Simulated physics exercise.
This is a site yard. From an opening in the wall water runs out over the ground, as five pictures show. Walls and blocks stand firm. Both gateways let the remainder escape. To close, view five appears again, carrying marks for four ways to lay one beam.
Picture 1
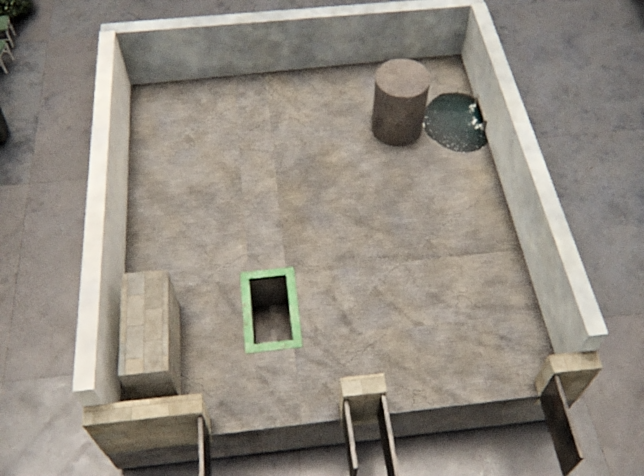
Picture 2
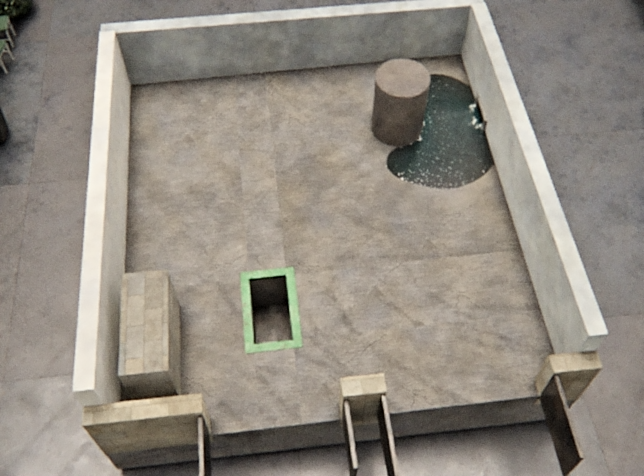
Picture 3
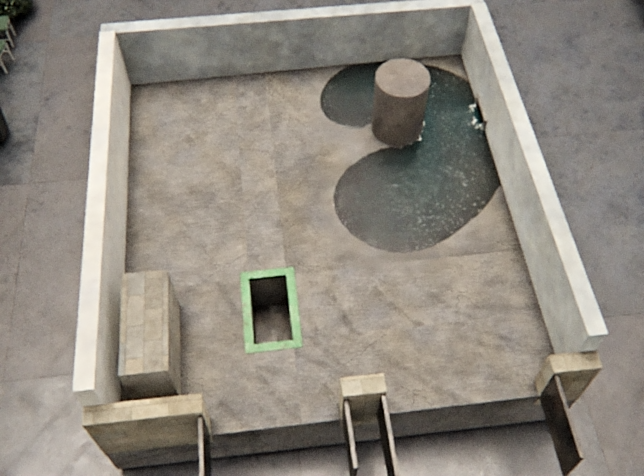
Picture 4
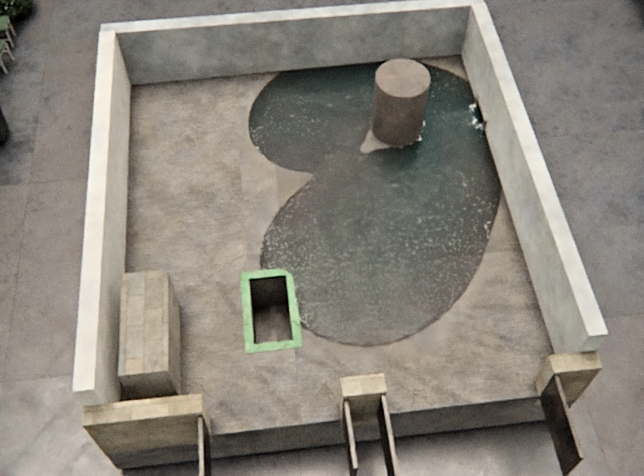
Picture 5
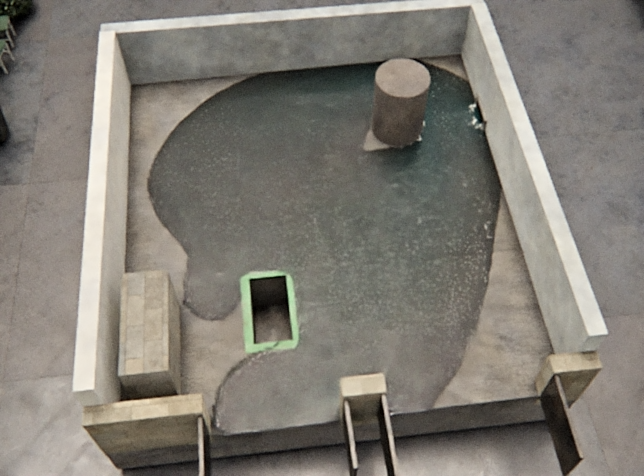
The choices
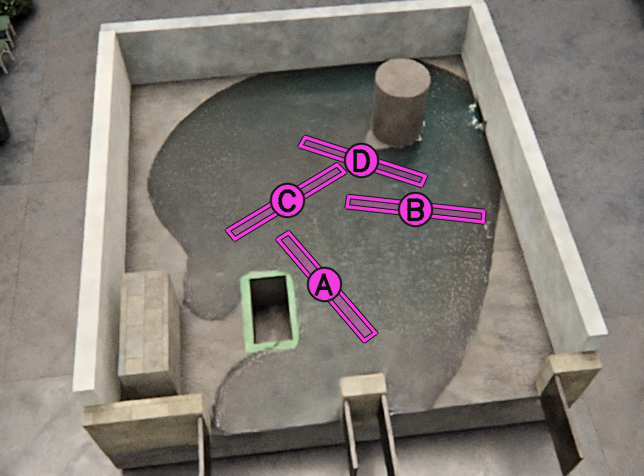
Dark, greenish water spreads from the right-hand wall of a walled site yard, seen from high above by a camera that stays still. A grey-brown cylinder stands at upper right, a pale block at lower left, a green-rimmed pit left of centre, and open gates along the near edge. The water wraps around the cylinder, widens leftward and toward the gates, then surrounds much of the pit and enters it.
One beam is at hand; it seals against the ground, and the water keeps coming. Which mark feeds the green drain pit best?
The best spot is C.
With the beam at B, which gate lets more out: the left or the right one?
The left one.
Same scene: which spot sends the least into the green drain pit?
A.
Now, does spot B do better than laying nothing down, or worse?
It is worse.
In magenta, A from (283, 236) to (369, 336); B from (347, 201) to (483, 216); C from (231, 234) to (340, 168); D from (302, 141) to (423, 180).
With A, about 7 % of the stream goes into the green drain pit, about 93 % out by the gates.
With B, about 20 % of the stream goes into the green drain pit, about 80 % out by the gates.
With C, about 31 % of the stream goes into the green drain pit, about 69 % out by the gates.
With D, about 19 % of the stream goes into the green drain pit, about 81 % out by the gates.
